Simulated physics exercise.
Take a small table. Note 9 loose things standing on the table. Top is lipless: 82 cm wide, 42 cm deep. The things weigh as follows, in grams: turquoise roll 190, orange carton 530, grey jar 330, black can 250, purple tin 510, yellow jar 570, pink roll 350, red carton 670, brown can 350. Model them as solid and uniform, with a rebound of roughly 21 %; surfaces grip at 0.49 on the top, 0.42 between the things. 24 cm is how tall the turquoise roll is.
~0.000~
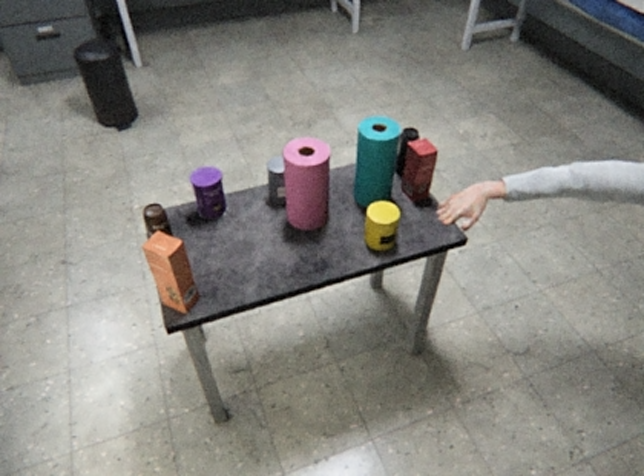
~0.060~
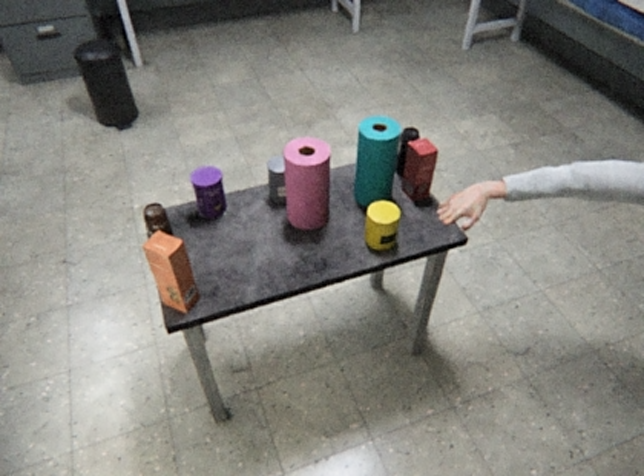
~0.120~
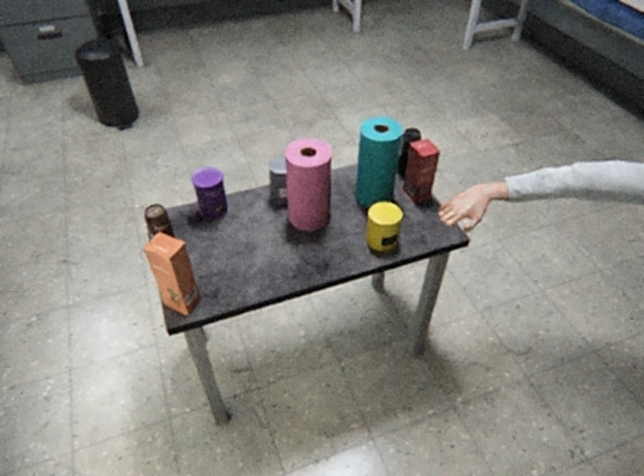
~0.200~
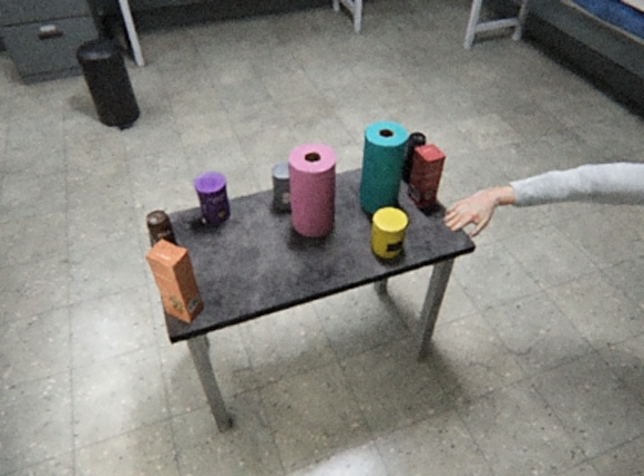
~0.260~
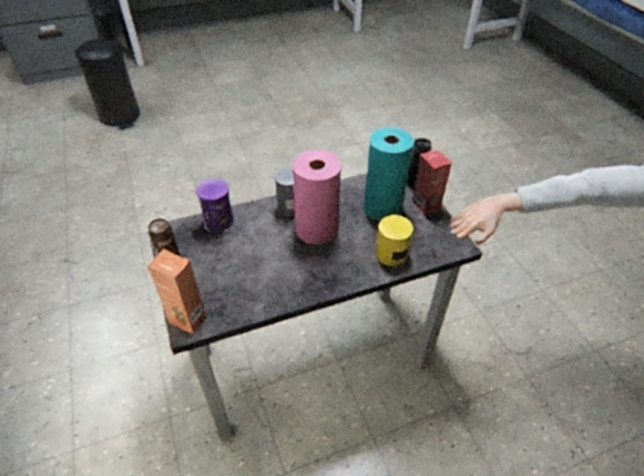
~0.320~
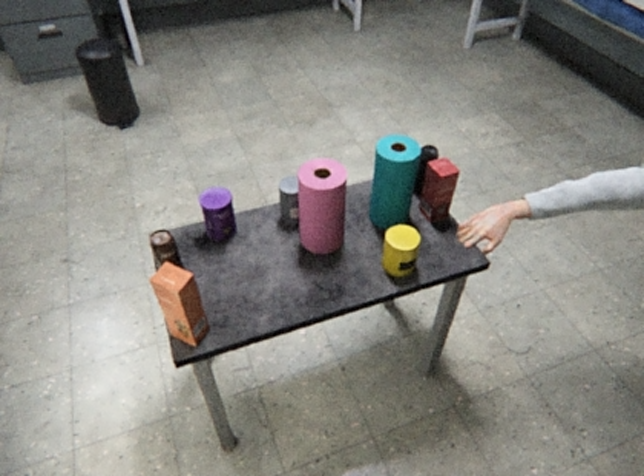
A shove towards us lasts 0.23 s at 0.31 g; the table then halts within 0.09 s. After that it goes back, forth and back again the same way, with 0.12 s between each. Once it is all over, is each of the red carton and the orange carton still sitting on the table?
Outcome: My guess is the red carton is still up there; my guess is the orange carton leaves the top.
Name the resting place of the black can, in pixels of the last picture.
It comes to rest somewhere around (396, 178).
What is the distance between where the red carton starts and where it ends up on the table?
The shift is close to 15 cm.
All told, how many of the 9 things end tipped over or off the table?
I get 4.
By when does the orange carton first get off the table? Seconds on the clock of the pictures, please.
That first happens close to 0.7 seconds.
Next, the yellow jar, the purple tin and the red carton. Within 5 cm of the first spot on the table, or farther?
Well, the yellow jar remains where it was; the purple tin remains where it was; and the red carton winds up somewhere else.
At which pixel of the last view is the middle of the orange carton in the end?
Close to (193, 470).
After 0.82 s, orange carton now off the table; red carton on its side near (444, 214); brown can on its side.
After 1.32 s, table 11 cm from its start; red carton on its side near (470, 246); brown can on its side; black can 62° off upright.
In the end (4.0 s), off the table, orange carton; toppled on the table, black can, red carton and brown can; the other 5 under 5 cm from the start. In the last view, red carton near (444, 214), orange carton near (193, 470).
